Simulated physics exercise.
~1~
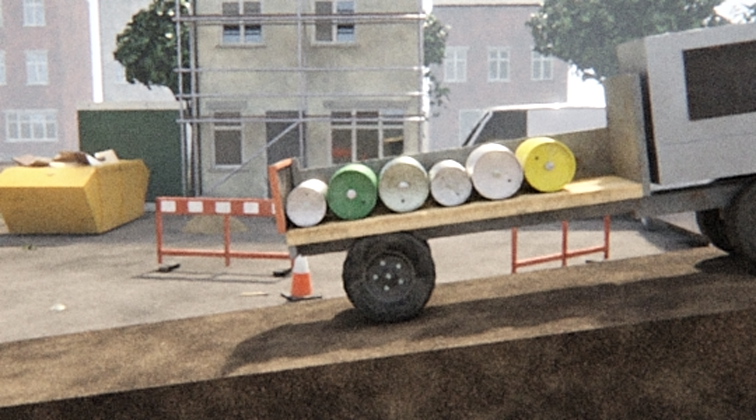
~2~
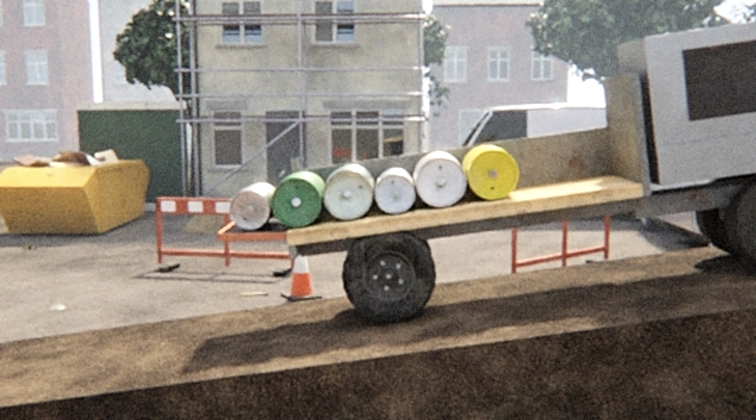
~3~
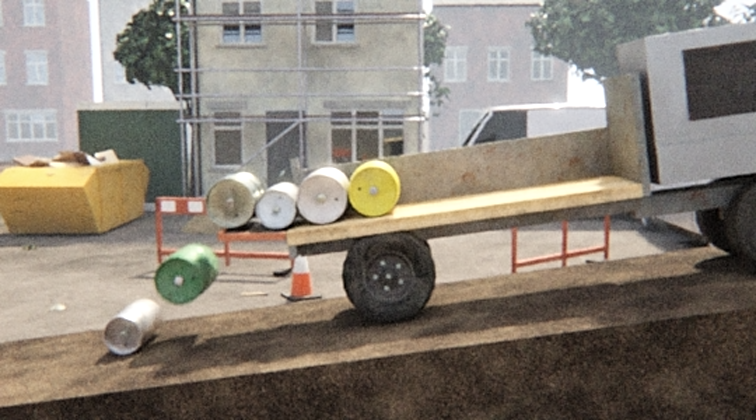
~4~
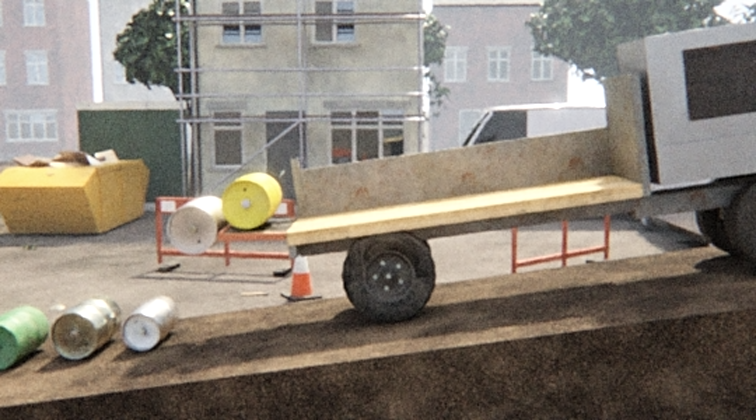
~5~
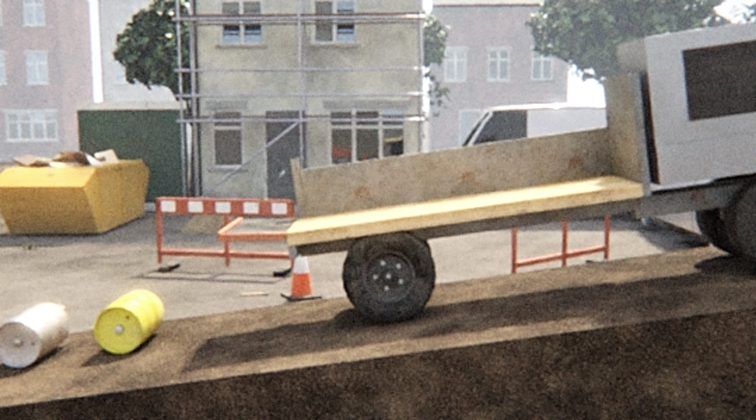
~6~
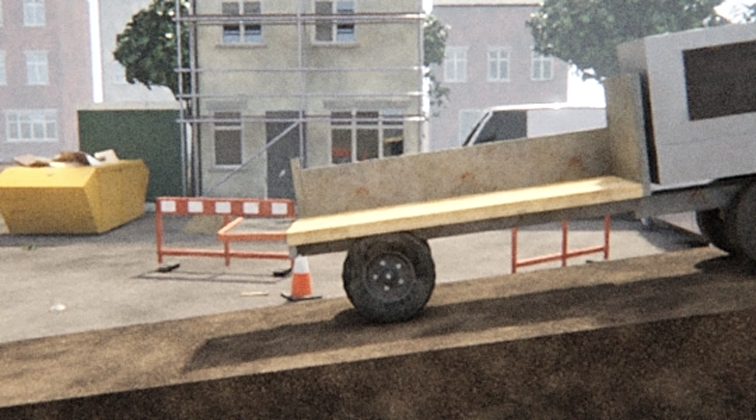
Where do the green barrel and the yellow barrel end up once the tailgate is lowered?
Both end up down on the ground. Each rolls off the lowered tailgate onto the dirt slope and passes out of view to the left.
